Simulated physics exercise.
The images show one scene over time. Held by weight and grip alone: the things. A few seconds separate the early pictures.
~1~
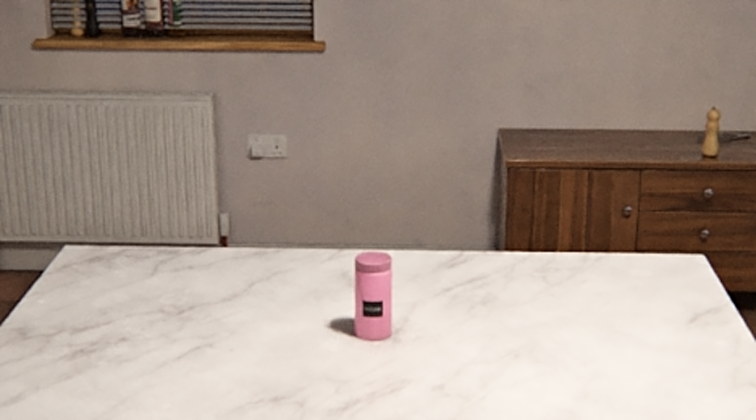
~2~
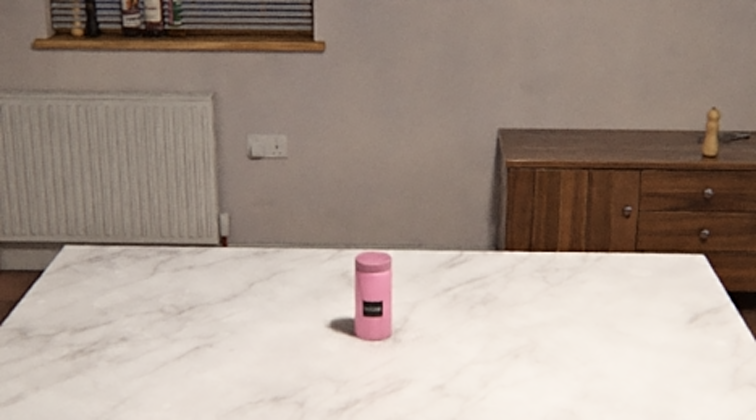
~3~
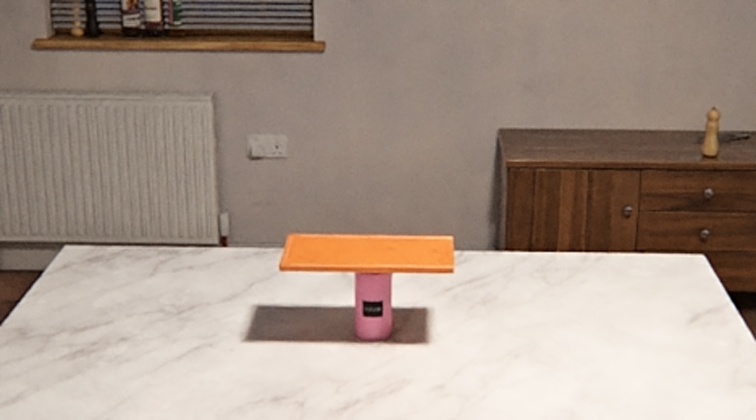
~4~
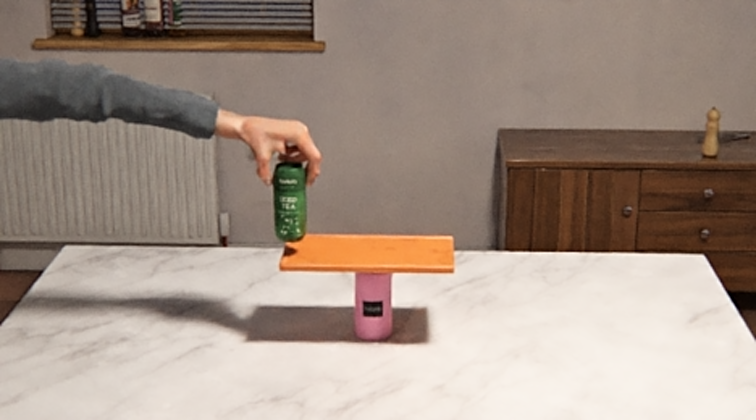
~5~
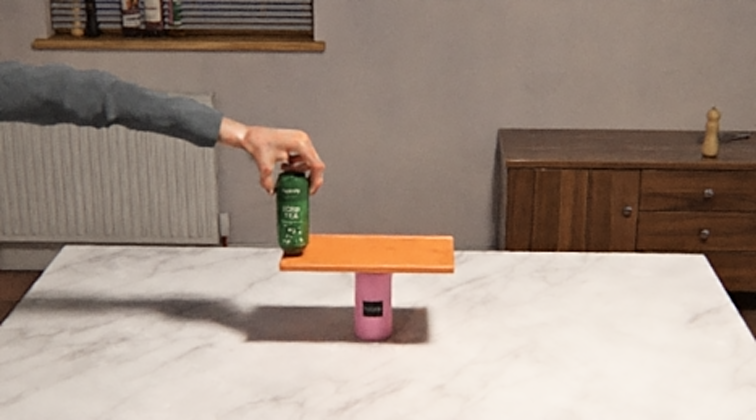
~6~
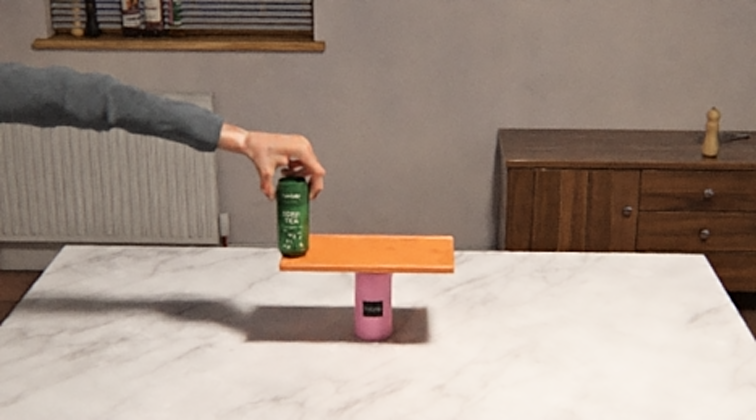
An orange board appeared on top of a pink canister standing on a marble table, then a hand reached in from the left and lowered a green can onto the board's left end.
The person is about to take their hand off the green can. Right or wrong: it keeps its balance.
Wrong.
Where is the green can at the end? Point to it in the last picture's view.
Somewhere around (224, 327) in the last picture.
Then, 0.40 s on from there, green can now fallen; orange lid turned 71° from how it was put.
Then, 0.60 s on from there, orange lid turned 74° from how it was put.
In the end, fallen, orange lid and green can; pink jar unmoved. At the end, from the last picture's camera, green can near (225, 327). The stack comes apart.
